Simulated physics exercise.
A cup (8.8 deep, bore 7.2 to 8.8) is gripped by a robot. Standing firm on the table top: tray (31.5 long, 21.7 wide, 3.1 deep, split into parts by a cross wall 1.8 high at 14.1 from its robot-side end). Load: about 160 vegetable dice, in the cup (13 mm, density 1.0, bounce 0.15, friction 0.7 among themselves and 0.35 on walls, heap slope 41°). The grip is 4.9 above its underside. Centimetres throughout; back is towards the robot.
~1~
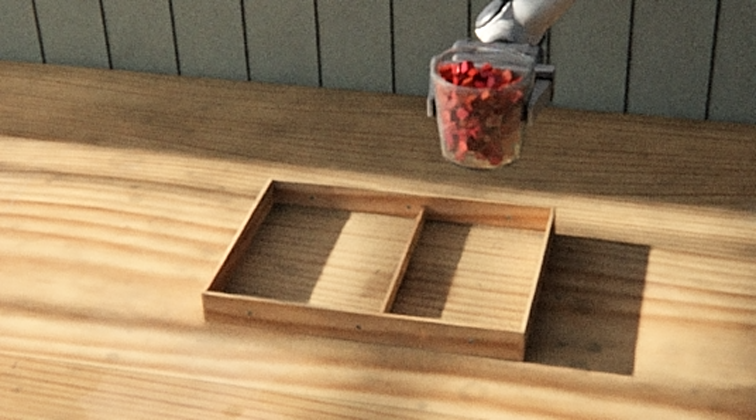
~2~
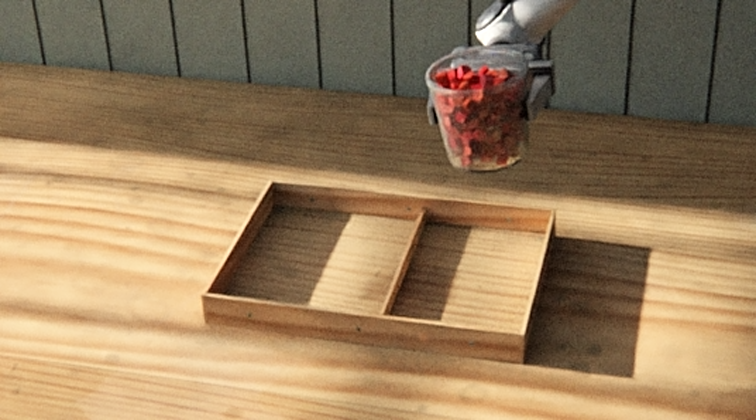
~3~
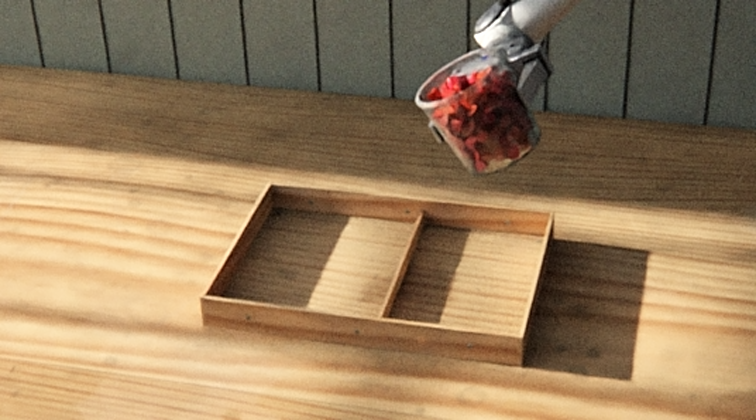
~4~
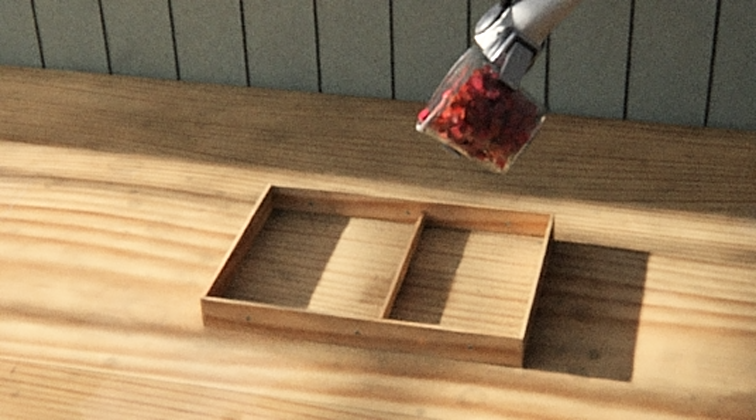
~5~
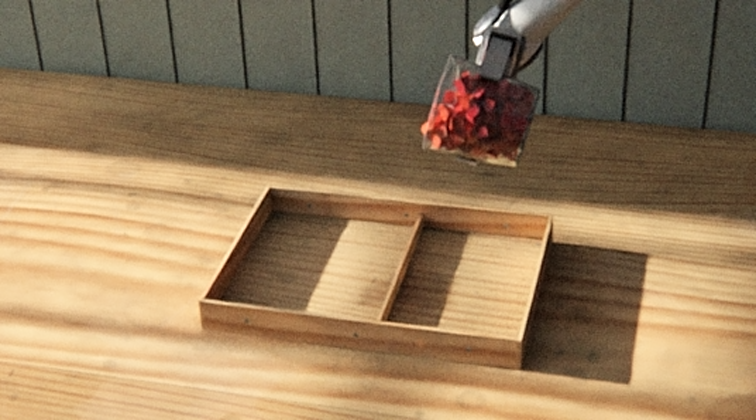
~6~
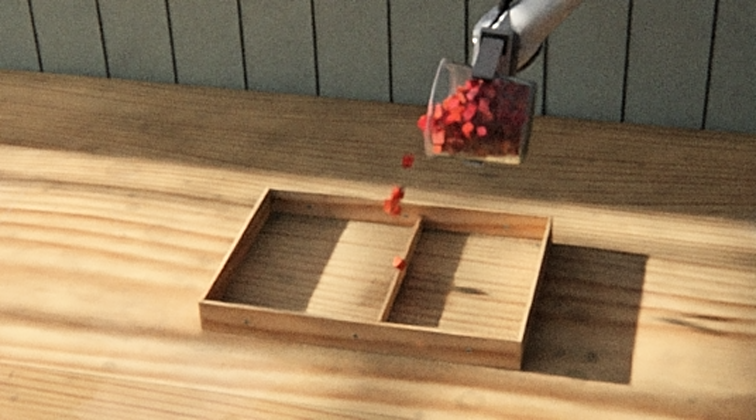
A robot gripper holds a clear cup full of small red pieces above a divided wooden tray on a sunlit table. It tips the cup steadily to the left until it lies nearly on its side, and a few pieces drop from its mouth towards the tray's divider.
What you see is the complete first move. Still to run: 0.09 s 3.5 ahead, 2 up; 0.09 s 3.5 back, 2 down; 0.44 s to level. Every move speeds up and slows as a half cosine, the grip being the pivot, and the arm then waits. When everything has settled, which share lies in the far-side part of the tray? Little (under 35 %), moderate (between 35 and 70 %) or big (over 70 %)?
Answer: Big; over 70 % of the vegetable dice finish in the far-side part of the tray.
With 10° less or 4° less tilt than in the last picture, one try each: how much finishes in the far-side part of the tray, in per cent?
About 85 and 95 per cent.
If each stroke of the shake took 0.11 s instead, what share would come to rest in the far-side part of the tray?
In that case some 80 per cent.
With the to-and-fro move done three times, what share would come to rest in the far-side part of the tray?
It would be near 100 per cent.
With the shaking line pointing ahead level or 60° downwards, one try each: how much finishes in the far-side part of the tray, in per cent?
Some 85 and 25 per cent.
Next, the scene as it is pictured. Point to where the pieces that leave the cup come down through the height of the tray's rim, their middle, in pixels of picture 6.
Around (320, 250).
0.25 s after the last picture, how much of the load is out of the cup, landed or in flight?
Some 100 per cent.
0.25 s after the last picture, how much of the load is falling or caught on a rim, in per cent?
Roughly 87 per cent.
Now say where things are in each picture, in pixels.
The cup middle at (482, 111), level; upper third of the load around (480, 90), from x 445 to 520, top at y 70; 165 in the cup, in the first picture.
The cup middle at (483, 113), tilted 8° forward; upper third of the load around (483, 91), from x 440 to 520, top at y 75, in the second picture.
The cup middle at (484, 115), tilted 29° forward; upper third of the load around (481, 95), from x 435 to 525, top at y 75, in the third picture.
The cup middle at (486, 115), tilted 56° forward; upper third of the load around (481, 96), from x 425 to 530, top at y 70, in the fourth picture.
The cup middle at (485, 116), tilted 77° forward; upper third of the load around (483, 97), from x 430 to 530, top at y 75, in the fifth picture.
The cup middle at (484, 116), tilted 85° forward; upper third of the load around (490, 101), from x 390 to 525, top at y 80; 160 in the cup, 1 in the robot-side part, 4 in flight or on a rim, in the sixth picture.
Then, 0.25 s on, tilted 80° forward, highest piece 18 above the table; 18 in the far-side part, 4 in the cup, 143 in flight or on a rim.
Then, 0.50 s on, tilted 16° forward, highest piece 21 above the table; 160 in the far-side part, 3 in the cup, 1 in the robot-side part, 1 on the table or floor.
Then, 0.82 s on, level, highest piece 17 above the table; 160 in the far-side part, 3 in the cup, 1 in the robot-side part, 1 on the table or floor.
Then, 1.87 s on, level, highest piece 17 above the table; 160 in the far-side part, 3 in the cup, 1 in the robot-side part, 1 on the table or floor.
In the end, 160 in the far-side part, 3 in the cup, 1 in the robot-side part, 1 on the table or floor. That is 97 % in the far-side part of the tray.
